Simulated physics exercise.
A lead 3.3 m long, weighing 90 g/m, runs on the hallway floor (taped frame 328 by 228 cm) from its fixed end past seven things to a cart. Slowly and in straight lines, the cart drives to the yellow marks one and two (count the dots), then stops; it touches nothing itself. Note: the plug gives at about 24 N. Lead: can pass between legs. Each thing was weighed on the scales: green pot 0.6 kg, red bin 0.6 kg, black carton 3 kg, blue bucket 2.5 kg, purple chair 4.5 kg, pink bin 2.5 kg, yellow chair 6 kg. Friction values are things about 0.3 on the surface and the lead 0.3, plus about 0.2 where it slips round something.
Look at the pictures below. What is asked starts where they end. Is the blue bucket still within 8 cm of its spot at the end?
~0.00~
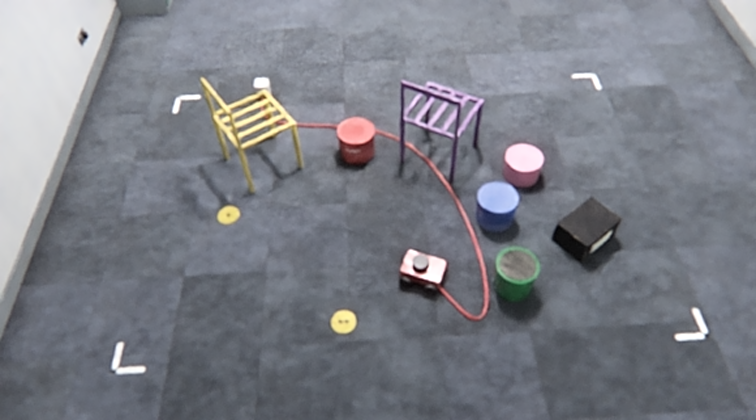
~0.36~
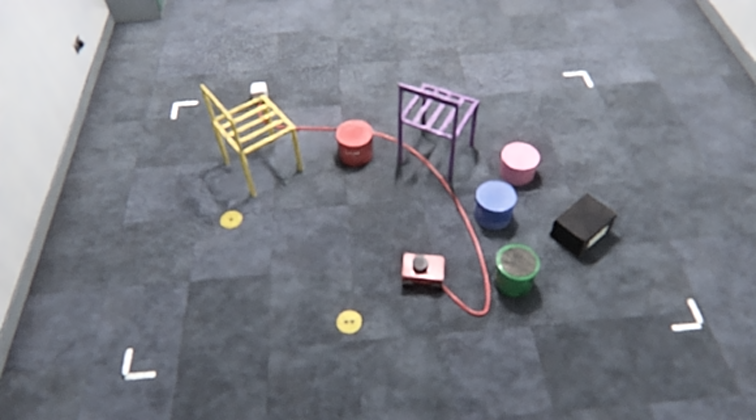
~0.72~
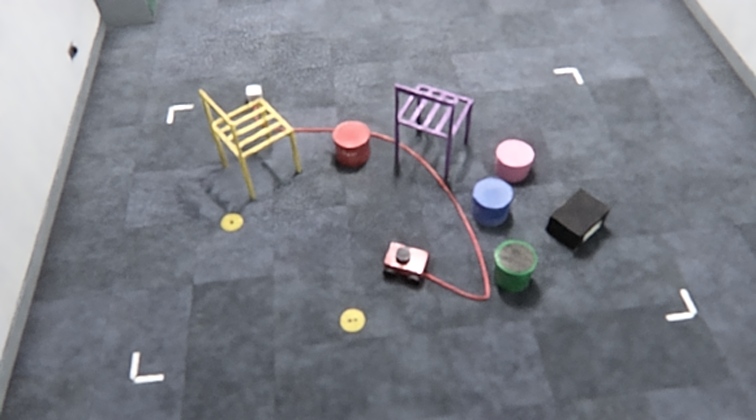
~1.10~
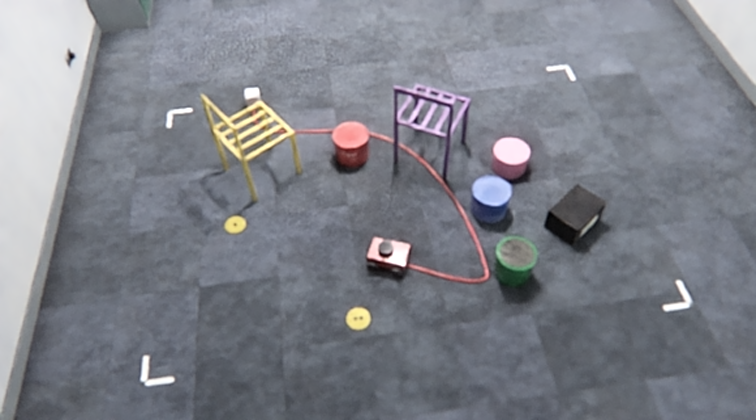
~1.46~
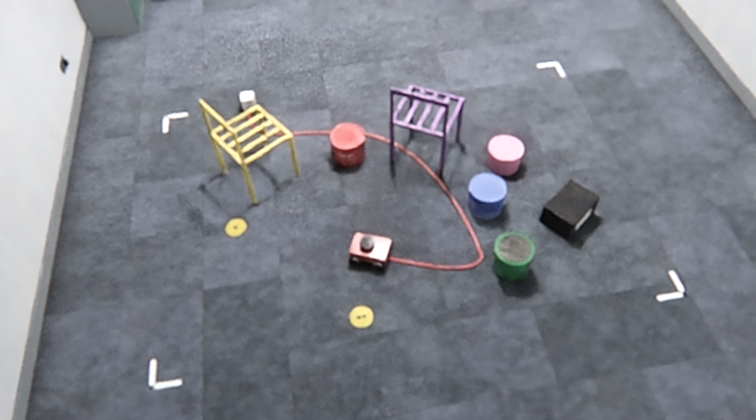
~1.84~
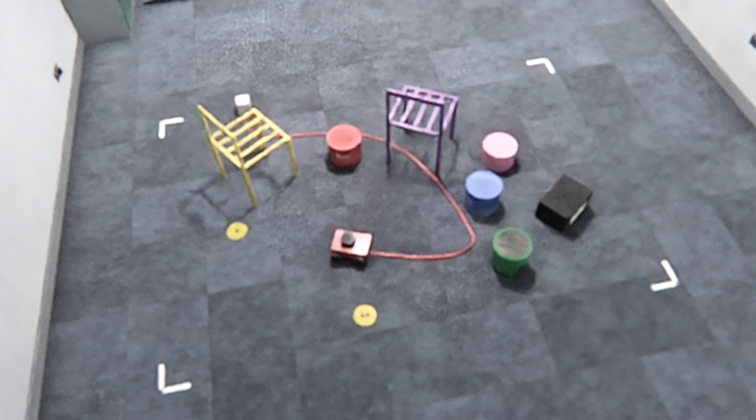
Yes.
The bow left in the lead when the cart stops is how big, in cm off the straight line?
90 cm.
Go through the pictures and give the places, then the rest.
Blue bucket (498, 197); marks (229, 215) (344, 322); lead runs through (469, 316); cart (431, 278), in the first picture.
Lead runs through (471, 312); cart (431, 276), in the second picture.
Lead runs through (461, 293); cart (414, 269), in the third picture.
Lead runs through (446, 277); cart (396, 262), in the fourth picture.
Lead runs through (427, 266); cart (378, 256), in the fifth picture.
Blue bucket (484, 185); lead runs through (408, 257); cart (359, 251), in the sixth picture.
By 3.3 s, cart at (286, 239), lead slack at the fixed end; nothing else has moved.
By 4.8 s, cart at (255, 241), lead slack at the fixed end; nothing else has moved.
By 6.3 s, cart at (312, 280), lead slack at the fixed end; nothing else has moved.
By 7.8 s, cart at (365, 314), lead slack at the fixed end; nothing else has moved.
By 8.2 s, cart at (365, 314), lead slack at the fixed end; blue bucket 0 cm off its start at (484, 185).
